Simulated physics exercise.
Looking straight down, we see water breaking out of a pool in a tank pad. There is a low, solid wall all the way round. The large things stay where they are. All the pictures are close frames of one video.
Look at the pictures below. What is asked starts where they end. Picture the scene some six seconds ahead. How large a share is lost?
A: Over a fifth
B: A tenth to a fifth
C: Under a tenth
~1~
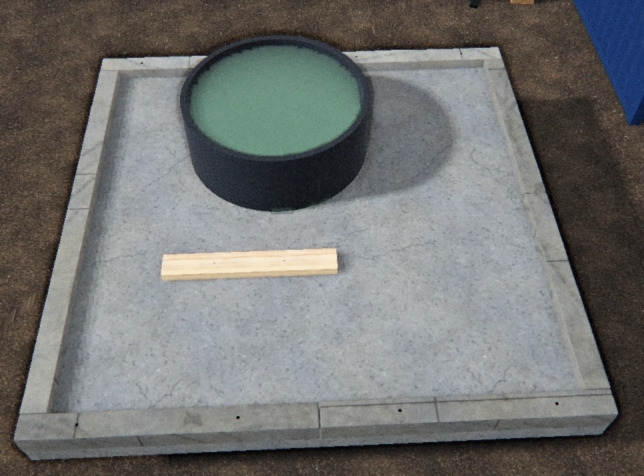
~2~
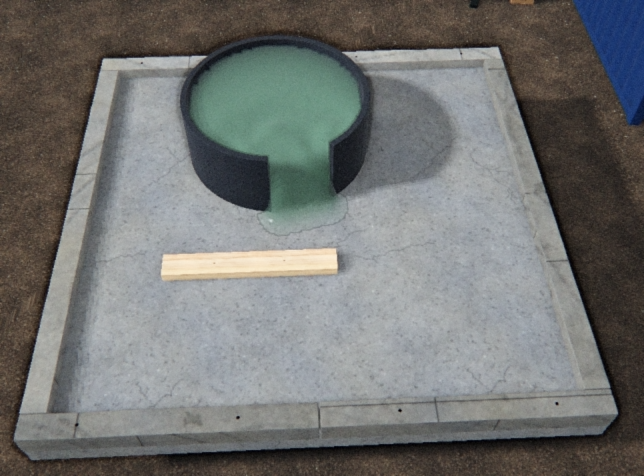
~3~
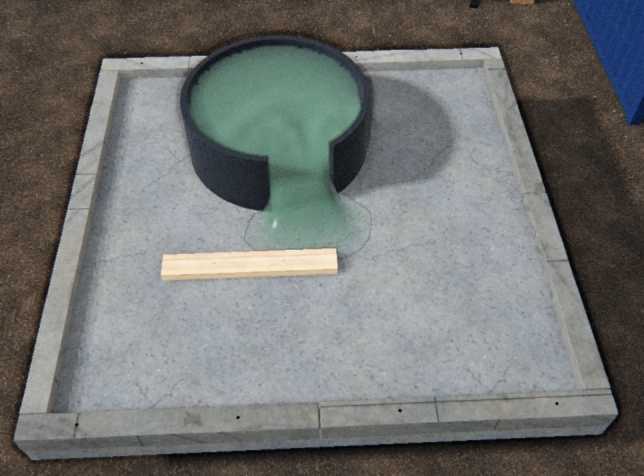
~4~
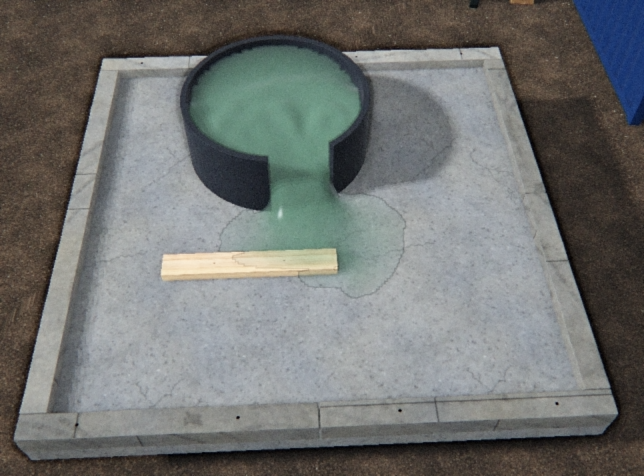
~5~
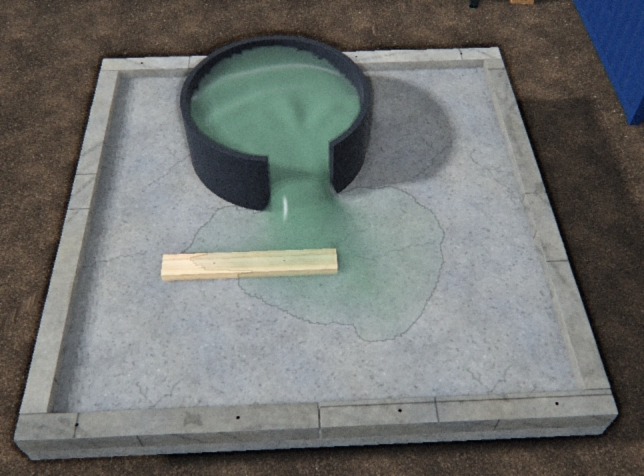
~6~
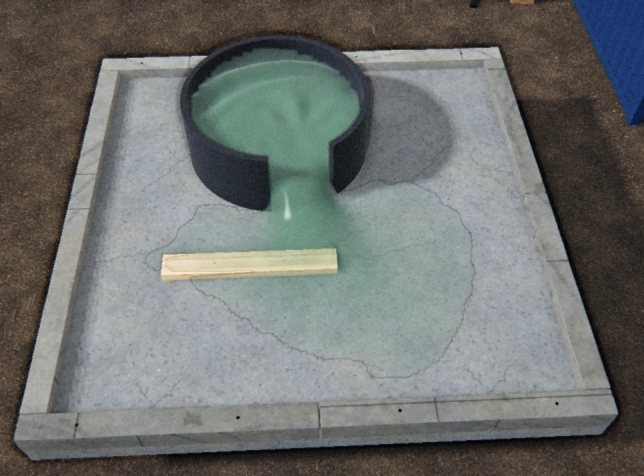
Answer: B.
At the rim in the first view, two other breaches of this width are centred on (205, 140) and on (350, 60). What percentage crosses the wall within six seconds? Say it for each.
About 24% and 34%.
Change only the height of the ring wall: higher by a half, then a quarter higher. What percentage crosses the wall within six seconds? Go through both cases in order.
In the first case about 4 in a hundred, in the second about 6 in a hundred.
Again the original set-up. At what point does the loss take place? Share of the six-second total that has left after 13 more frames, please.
Working it through, I arrive at 50 per cent.
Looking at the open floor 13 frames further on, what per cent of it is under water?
I'd say 60 per cent.
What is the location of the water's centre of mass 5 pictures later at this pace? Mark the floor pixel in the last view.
Close to (296, 190).
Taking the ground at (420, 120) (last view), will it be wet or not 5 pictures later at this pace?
Verdict: Clear.
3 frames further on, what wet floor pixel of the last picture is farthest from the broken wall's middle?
Best guess: Near (544, 396).
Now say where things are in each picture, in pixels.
In the first picture, the pool at (276, 99) is whole and still.
In the second picture, the front is at (268, 223), out from the gap at (302, 189).
In the third picture, water pours out at (302, 190) and has run to (349, 247).
In the fourth picture, water pours out at (302, 191) and has run to (371, 285).
In the fifth picture, the front is at (394, 326), out from the gap at (302, 191).
In the sixth picture, the front is at (424, 359), out from the gap at (302, 190).
A moment on, water covers 35 % of the floor; the low wall has let 0 % over.
Next, water covers 45 % of the floor; the low wall has let 0 % over.
Then, water covers 55 % of the floor; the low wall has let 6 % over.
Later, water covers 60 % of the floor; the low wall has let 12 % over.
In the end, water covers 80 % of the floor; the low wall has let 13 % over.
